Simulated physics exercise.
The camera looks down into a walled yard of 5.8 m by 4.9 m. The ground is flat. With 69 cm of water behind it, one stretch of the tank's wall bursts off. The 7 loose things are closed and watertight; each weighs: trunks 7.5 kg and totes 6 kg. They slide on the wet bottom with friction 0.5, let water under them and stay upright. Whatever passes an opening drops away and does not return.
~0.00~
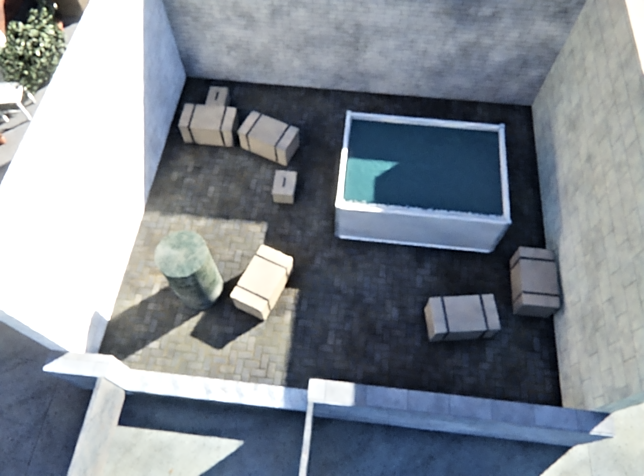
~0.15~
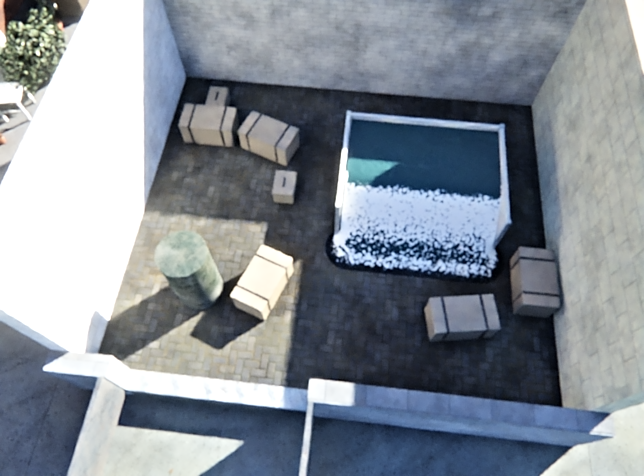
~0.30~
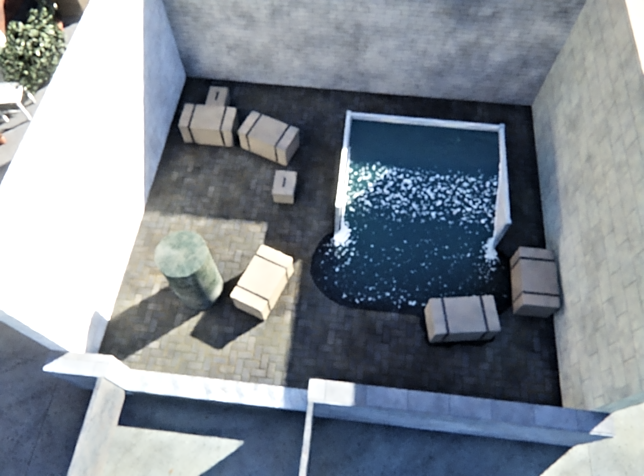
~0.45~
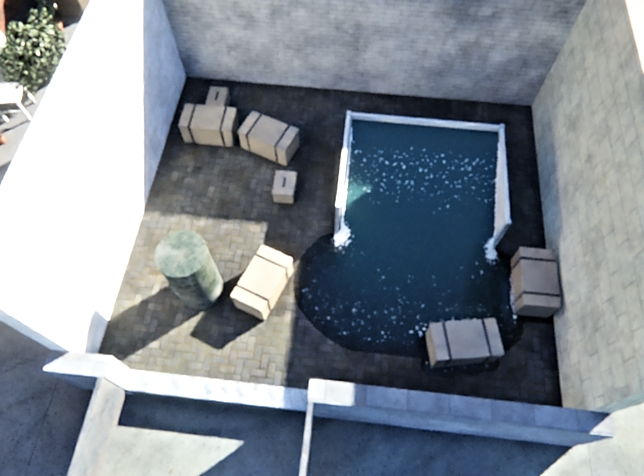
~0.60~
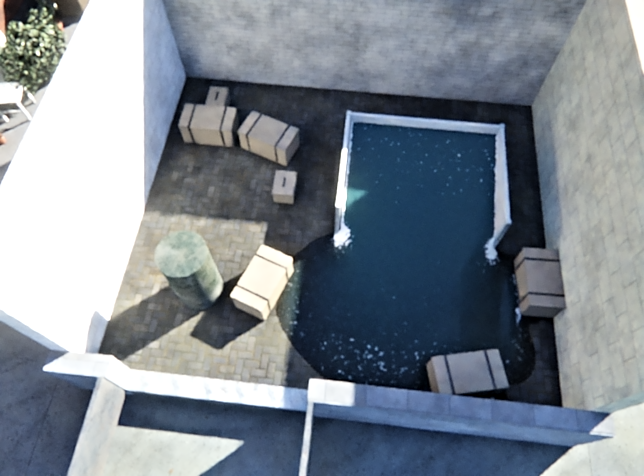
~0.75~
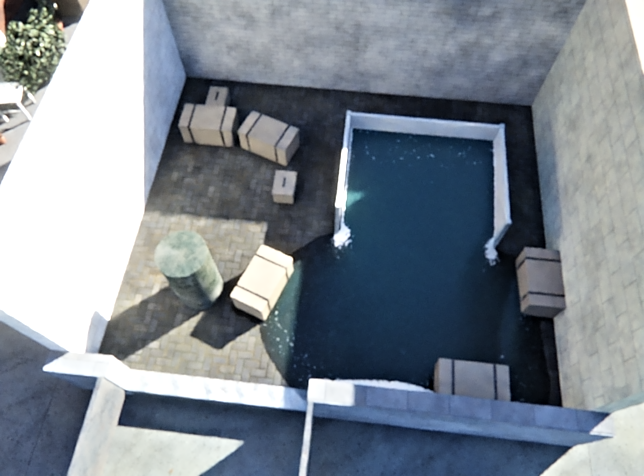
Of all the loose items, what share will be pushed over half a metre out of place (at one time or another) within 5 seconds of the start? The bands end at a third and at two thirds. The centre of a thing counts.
It is from one to two thirds.
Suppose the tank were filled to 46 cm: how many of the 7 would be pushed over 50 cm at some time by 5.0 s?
Then 3.
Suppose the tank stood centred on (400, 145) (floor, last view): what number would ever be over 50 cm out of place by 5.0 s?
In that case 3 of them.
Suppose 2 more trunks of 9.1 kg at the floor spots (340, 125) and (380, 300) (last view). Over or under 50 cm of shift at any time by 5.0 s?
In turn: Under, over.
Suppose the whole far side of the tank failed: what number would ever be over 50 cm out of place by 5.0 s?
Then 5.
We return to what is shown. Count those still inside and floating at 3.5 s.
I count 3.
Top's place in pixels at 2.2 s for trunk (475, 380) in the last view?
Near (529, 364).
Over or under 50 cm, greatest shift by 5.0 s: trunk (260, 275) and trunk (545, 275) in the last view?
In that order: More, more.
After 1.1 s 1 of 7 are over 50 cm from their spots; 1 afloat.
After 2.2 s 1 of 7 are over 50 cm from their spots; 1 afloat.
After 3.5 s 2 of 7 are over 50 cm from their spots; 3 afloat.
After 5.0 s 3 of 7 are over 50 cm from their spots, and 3 have been at some point; 3 afloat.
